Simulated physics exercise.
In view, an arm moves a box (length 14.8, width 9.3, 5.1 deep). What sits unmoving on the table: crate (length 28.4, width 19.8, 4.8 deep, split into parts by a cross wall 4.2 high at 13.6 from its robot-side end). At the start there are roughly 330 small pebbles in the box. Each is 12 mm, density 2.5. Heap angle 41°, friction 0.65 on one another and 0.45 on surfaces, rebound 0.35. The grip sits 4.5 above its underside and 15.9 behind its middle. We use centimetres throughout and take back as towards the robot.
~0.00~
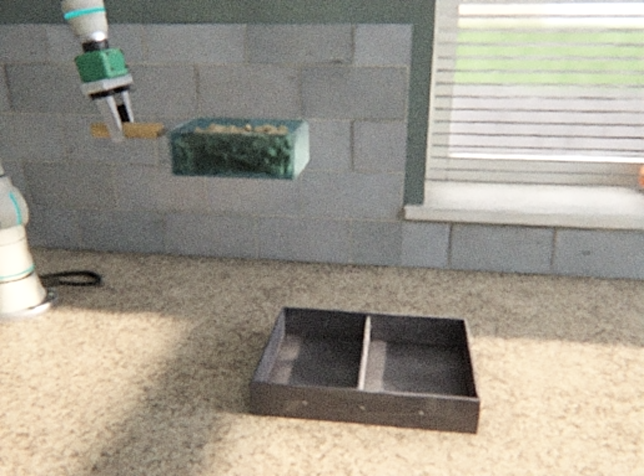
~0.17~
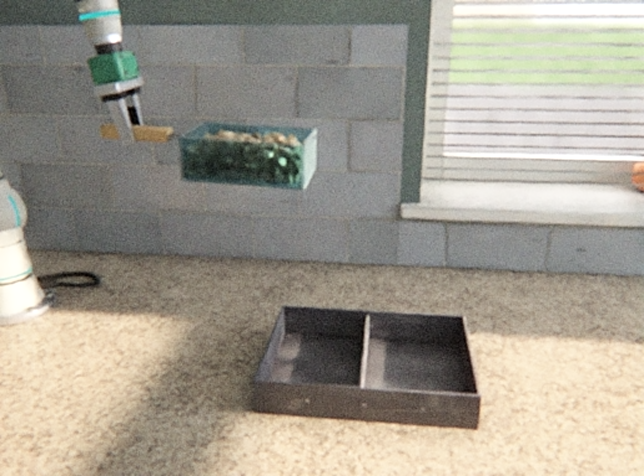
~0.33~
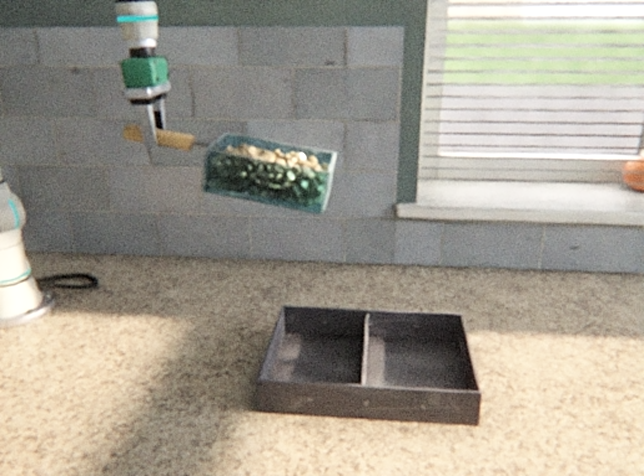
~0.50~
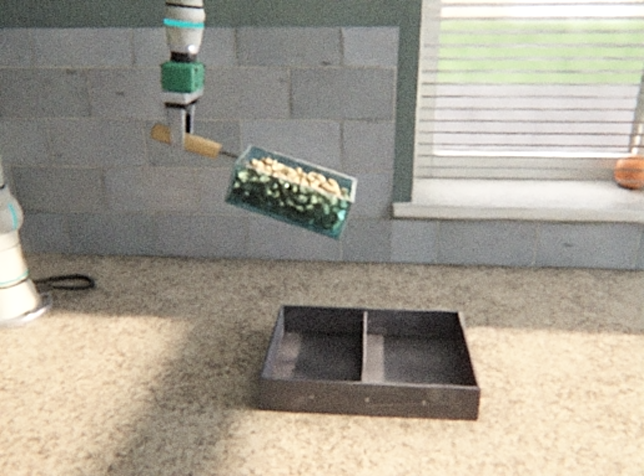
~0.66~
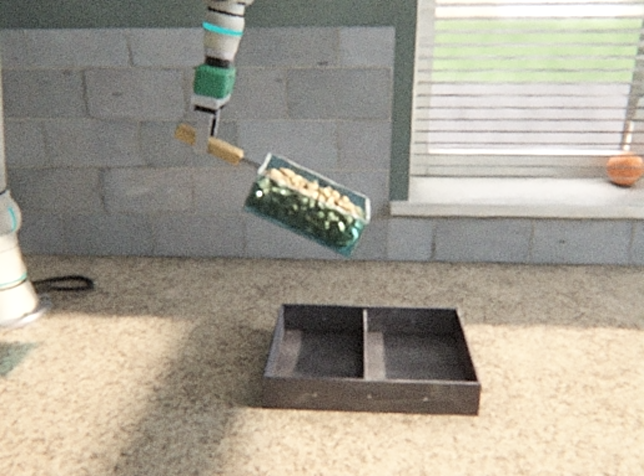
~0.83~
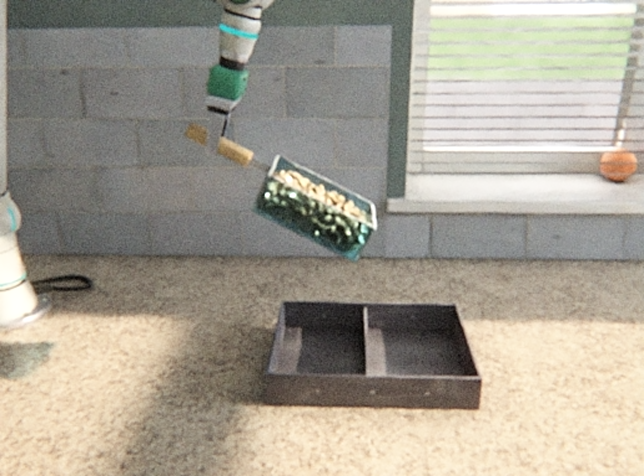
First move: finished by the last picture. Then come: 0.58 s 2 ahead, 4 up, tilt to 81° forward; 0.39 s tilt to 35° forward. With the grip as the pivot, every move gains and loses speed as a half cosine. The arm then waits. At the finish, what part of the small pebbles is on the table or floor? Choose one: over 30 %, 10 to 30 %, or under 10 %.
Under 10 %.
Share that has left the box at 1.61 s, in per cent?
I'd put it at some 10 percent up to then.
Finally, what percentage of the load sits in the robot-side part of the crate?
10 per cent, give or take.
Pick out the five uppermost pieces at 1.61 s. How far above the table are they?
Height: Around 30 cm.
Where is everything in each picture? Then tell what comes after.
Box floor at (243, 164), level; upper third of the load around (243, 137), from x 180 to 300, top at y 130; 327 in the box, in the first frame.
Box floor at (251, 171), tilted 3° forward; upper third of the load around (247, 144), from x 190 to 310, top at y 135, in the second frame.
Box floor at (270, 188), tilted 10° forward; upper third of the load around (254, 161), from x 210 to 325, top at y 150, in the third frame.
Box floor at (288, 206), tilted 18° forward; upper third of the load around (270, 177), from x 235 to 345, top at y 160, in the fourth frame.
Box floor at (302, 218), tilted 25° forward; upper third of the load around (282, 189), from x 255 to 355, top at y 170, in the fifth frame.
Box floor at (308, 221), tilted 28° forward; upper third of the load around (289, 192), from x 260 to 360, top at y 175; 327 in the box, in the sixth frame.
By 1.22 s, tilted 68° forward, highest piece 29 above the table; 327 in the box.
By 1.61 s, tilted 58° forward, highest piece 29 above the table; 287 in the box, 33 in the robot-side part, 7 in flight or on a rim.
By 2.00 s, tilted 35° forward, highest piece 32 above the table; 280 in the box, 35 in the robot-side part, 12 in the far-side part.
By 3.05 s, tilted 35° forward, highest piece 32 above the table; 280 in the box, 35 in the robot-side part, 12 in the far-side part.
Final count, 280 in the box, 35 in the robot-side part, 12 in the far-side part. That is 0 % on the table or floor.
